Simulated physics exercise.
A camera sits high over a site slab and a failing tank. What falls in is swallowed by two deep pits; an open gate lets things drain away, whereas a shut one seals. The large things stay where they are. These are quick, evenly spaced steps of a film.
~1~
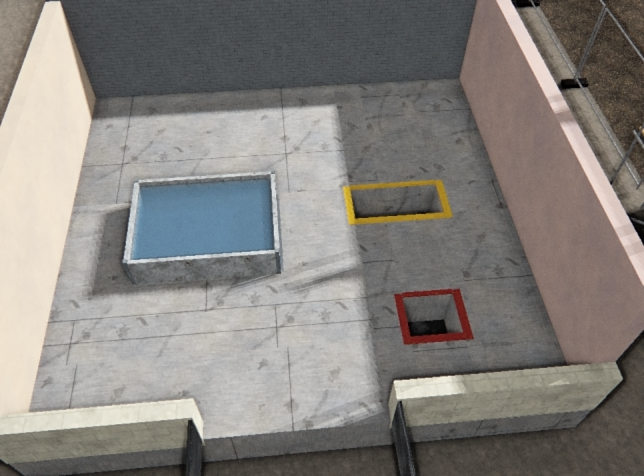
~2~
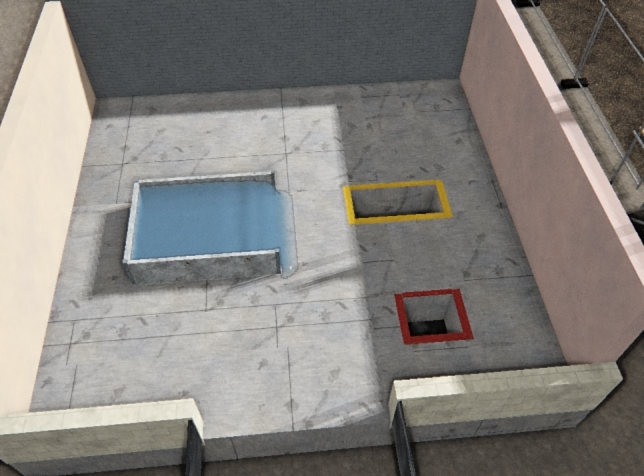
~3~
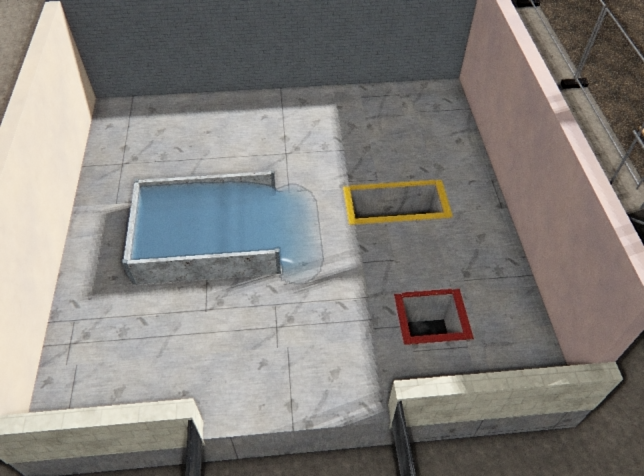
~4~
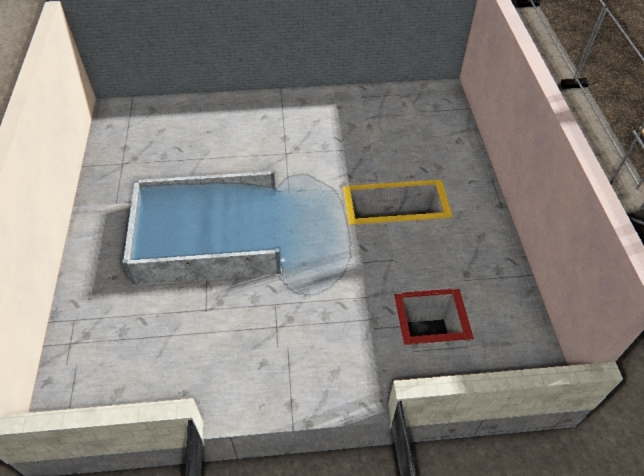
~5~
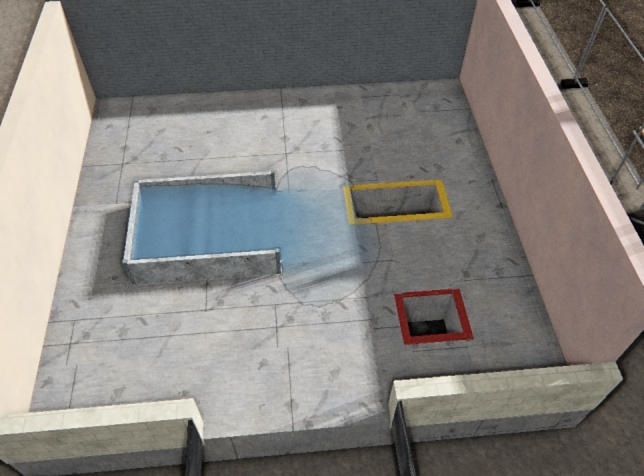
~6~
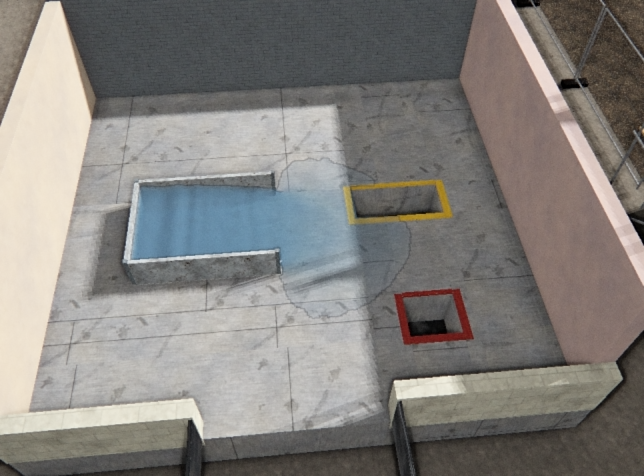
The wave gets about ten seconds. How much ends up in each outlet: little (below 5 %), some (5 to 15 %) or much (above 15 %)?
Outlet by outlet: Gate - little, yellow pit - much, red pit - much.
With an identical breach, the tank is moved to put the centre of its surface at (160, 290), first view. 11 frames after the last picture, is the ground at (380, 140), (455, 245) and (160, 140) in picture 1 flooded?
Spot 1 unwetted, spot 2 wetted, spot 3 unwetted.
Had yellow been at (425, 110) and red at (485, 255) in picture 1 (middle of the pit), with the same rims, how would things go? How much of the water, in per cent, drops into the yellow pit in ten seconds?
So the yellow pit ends up with 20 in a hundred.
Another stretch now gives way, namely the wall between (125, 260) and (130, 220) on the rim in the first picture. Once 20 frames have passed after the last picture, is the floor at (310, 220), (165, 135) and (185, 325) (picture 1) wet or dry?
Point 1: Unwetted; point 2: Inundated; point 3: Unwetted.
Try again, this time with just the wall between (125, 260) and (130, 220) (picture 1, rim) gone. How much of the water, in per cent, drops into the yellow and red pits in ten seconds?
Yellow: 2 percent; red: 4 percent.
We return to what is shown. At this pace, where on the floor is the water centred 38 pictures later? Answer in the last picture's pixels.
It is around (378, 229).
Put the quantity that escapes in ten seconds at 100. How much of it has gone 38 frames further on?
It comes to around 75 per cent.
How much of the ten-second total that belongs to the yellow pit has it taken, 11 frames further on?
Around 40 %.
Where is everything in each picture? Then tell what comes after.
In the first picture, still water in the open tank at (204, 218).
In the second picture, the front is at (288, 273), out from the gap at (274, 225).
In the third picture, the front is at (303, 278), out from the gap at (274, 226).
In the fourth picture, water pours out at (274, 227) and has run to (327, 283).
In the fifth picture, water pours out at (274, 227) and has run to (372, 257).
In the sixth picture, water pours out at (274, 227) and has run to (404, 249).
A moment on, water covers 20 % of the floor; the gate 0 %, the yellow pit 6 %, the red pit 1 %.
Next, water covers 25 % of the floor; the gate 0 %, the yellow pit 13 %, the red pit 3 %.
Then, water covers 35 % of the floor; the gate 0 %, the yellow pit 22 %, the red pit 8 %.
Later, water covers 40 % of the floor; the gate 0 %, the yellow pit 28 %, the red pit 14 %.
In the end, water covers 60 % of the floor; the gate 3 %, the yellow pit 34 %, the red pit 19 %.
